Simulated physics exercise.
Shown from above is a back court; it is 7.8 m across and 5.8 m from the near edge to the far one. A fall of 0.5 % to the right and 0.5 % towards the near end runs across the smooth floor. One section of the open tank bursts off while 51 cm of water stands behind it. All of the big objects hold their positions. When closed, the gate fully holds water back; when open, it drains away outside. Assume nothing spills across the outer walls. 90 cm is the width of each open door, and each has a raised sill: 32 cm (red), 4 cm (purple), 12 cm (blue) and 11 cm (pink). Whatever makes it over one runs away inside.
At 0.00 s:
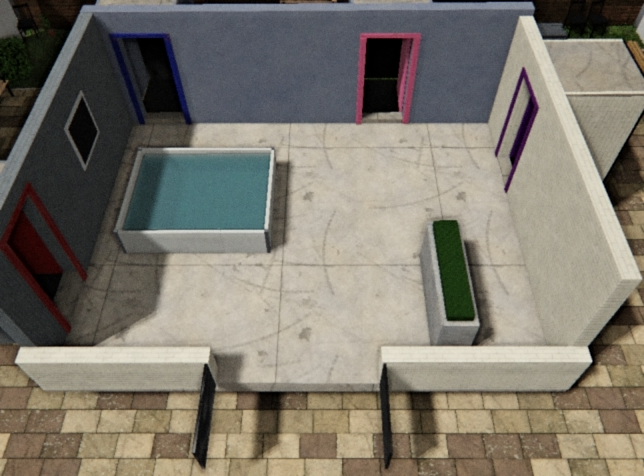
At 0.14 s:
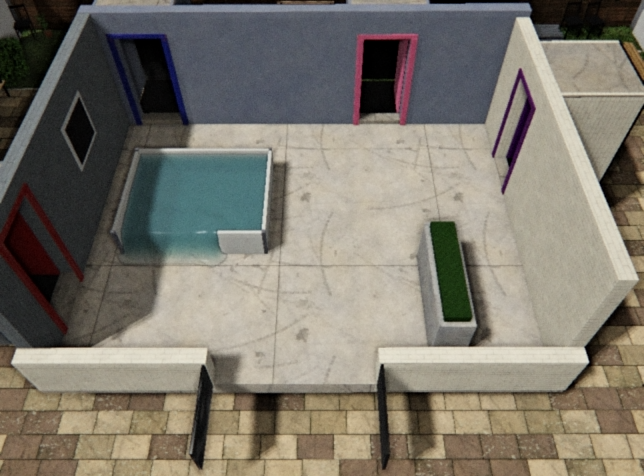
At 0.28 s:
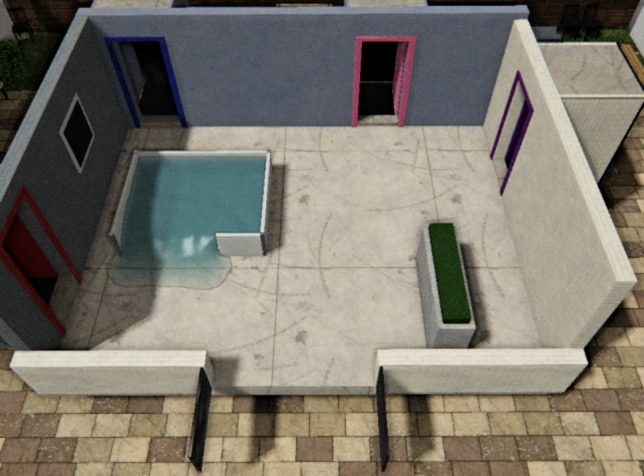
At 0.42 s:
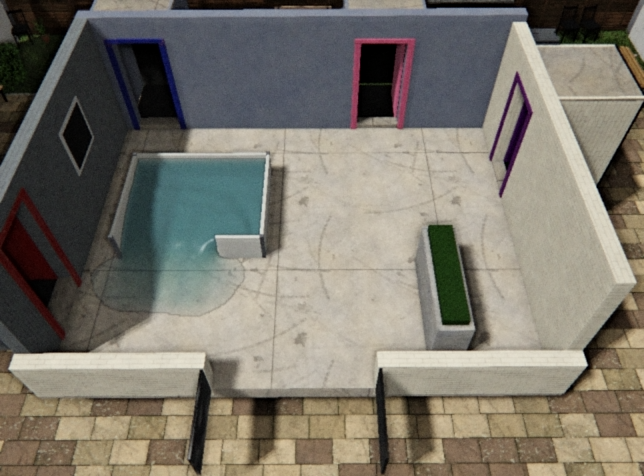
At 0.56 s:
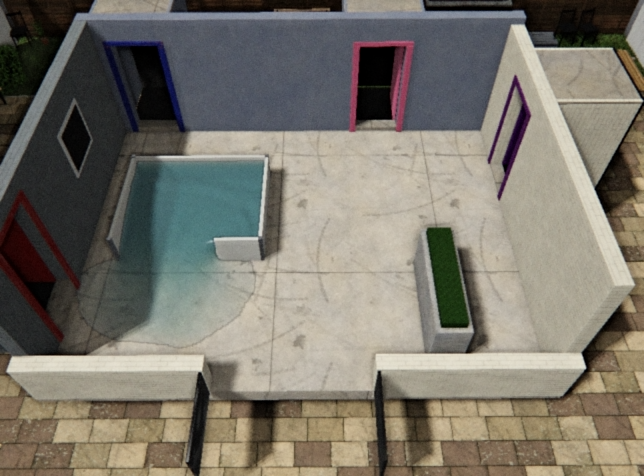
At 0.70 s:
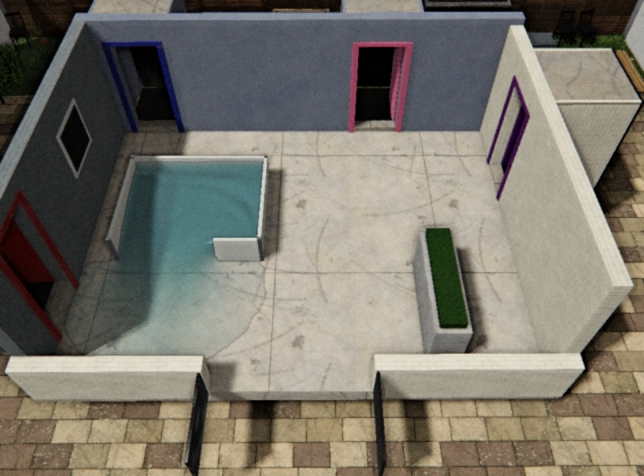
In a walled back court seen from above, an open tank of water stands whole and still near a planter. Part of its near wall disappears, and water pours through the gap, spreading across the pale floor in a widening sheet toward the near wall and the red-framed doorway's side.
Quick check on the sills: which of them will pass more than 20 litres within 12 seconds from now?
Sill check: Red door passes less or equal; purple door passes less or equal; blue door passes less or equal; pink door passes less or equal.
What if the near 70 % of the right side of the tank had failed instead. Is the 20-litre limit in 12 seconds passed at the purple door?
Well, at purple it would be too much.
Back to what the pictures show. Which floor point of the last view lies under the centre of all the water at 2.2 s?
Close to (170, 272) in the last picture.
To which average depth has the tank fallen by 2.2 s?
I'd put the mean depth near 25 centimetres.
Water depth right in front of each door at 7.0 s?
In centimetres - red: 11, purple: 4, blue: 9, pink: 0.
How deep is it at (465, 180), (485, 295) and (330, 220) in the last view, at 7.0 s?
Roughly 2, 1 and 1 cm, in turn.
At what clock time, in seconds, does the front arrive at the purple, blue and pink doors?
Purple = 6.5 s, blue = 4.5 s, pink = 8.0 s.
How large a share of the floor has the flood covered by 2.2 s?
Covered: Roughly 20 per cent.
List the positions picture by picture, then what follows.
In the first frame, the open tank at (200, 191) is whole and still, 51 cm deep.
In the second frame, the front is at (123, 257), 0.9 m from the gap at (172, 246); 0.2 m2 of floor is under water; 51 cm left at the back of the open tank.
In the third frame, water pours out at (171, 249) and has run 1.1 m, to (112, 267); typically 9 cm deep outside, 51 cm at the open tank's back.
In the fourth frame, the front is at (219, 301), 1.4 m from the gap at (170, 252); 2.3 m2 of floor is under water; 51 cm left at the back of the open tank.
In the fifth frame, water pours out at (169, 254) and has run 1.8 m, to (186, 342); typically 6 cm deep outside, 51 cm at the open tank's back.
In the sixth frame, water pours out at (168, 254) and has run 2.2 m, to a hidden place; typically 5 cm deep outside, 45 cm at the open tank's back.
After 1.4 s water covers 20 % of the floor and is deepest (35 cm) near (130, 377); red door 12 cm at the sill, 0 L in, purple door not reached, blue door not reached, pink door not reached.
After 2.2 s water covers 20 % of the floor and is deepest (42 cm) near (107, 377); red door 27 cm at the sill, 0 L in, purple door not reached, blue door not reached, pink door not reached.
After 3.5 s water covers 35 % of the floor and is deepest (24 cm) near (122, 317); red door 23 cm at the sill, 1 L in, purple door not reached, blue door not reached, pink door not reached.
After 7.0 s water covers 70 % of the floor and is deepest (13 cm) near (394, 376); red door 11 cm at the sill, 1 L in, purple door 4 cm at the sill, 0 L in, blue door 9 cm at the sill, 5 L in, pink door not reached.
After 12.0 s water covers 95 % of the floor and is deepest (8 cm) near (485, 159); red door 5 cm at the sill, 1 L in, purple door 7 cm at the sill, 4 L in, blue door 4 cm at the sill, 5 L in, pink door 5 cm at the sill, 0 L in.
